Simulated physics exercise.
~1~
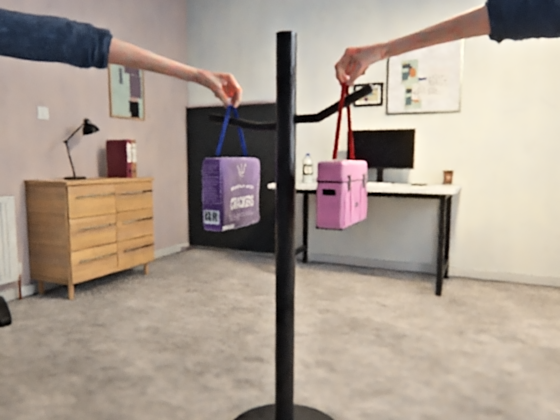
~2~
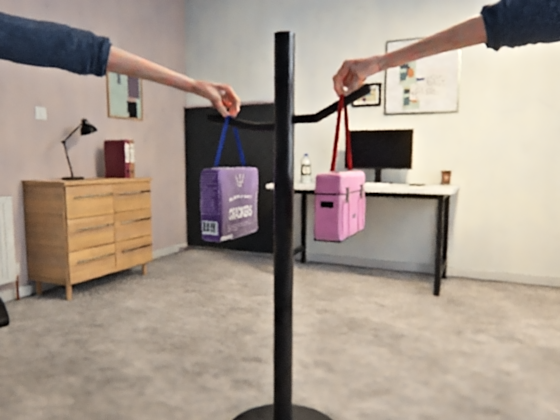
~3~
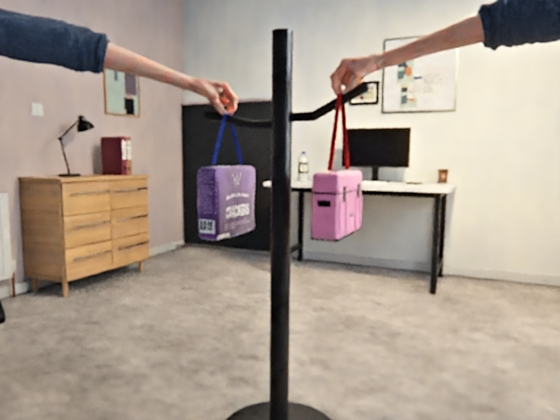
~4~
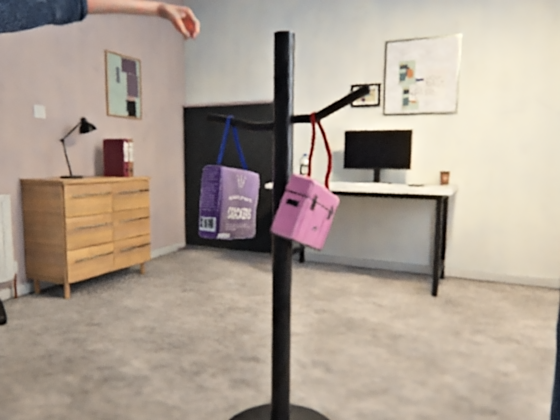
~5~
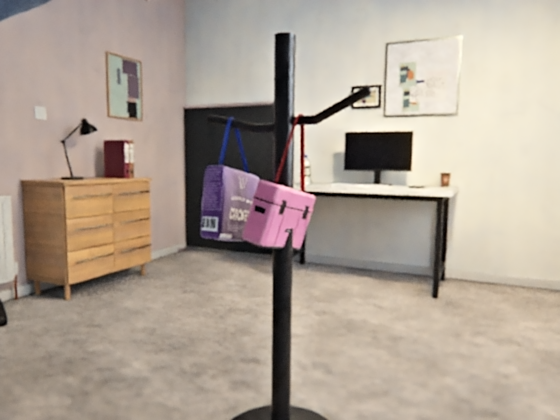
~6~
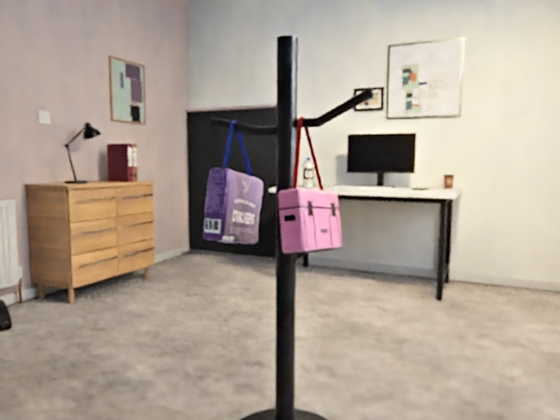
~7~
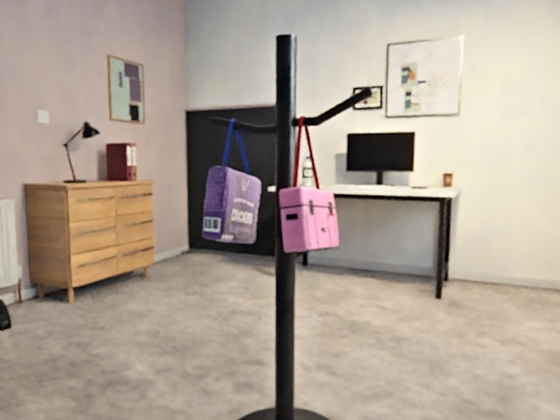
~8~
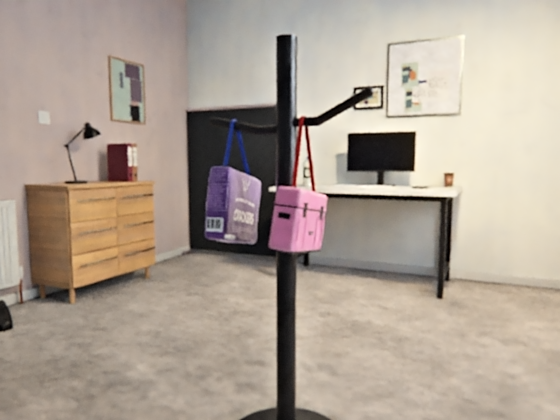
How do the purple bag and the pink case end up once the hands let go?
Both stay up, with the purple bag still on its peg and the pink case still hanging beside it.
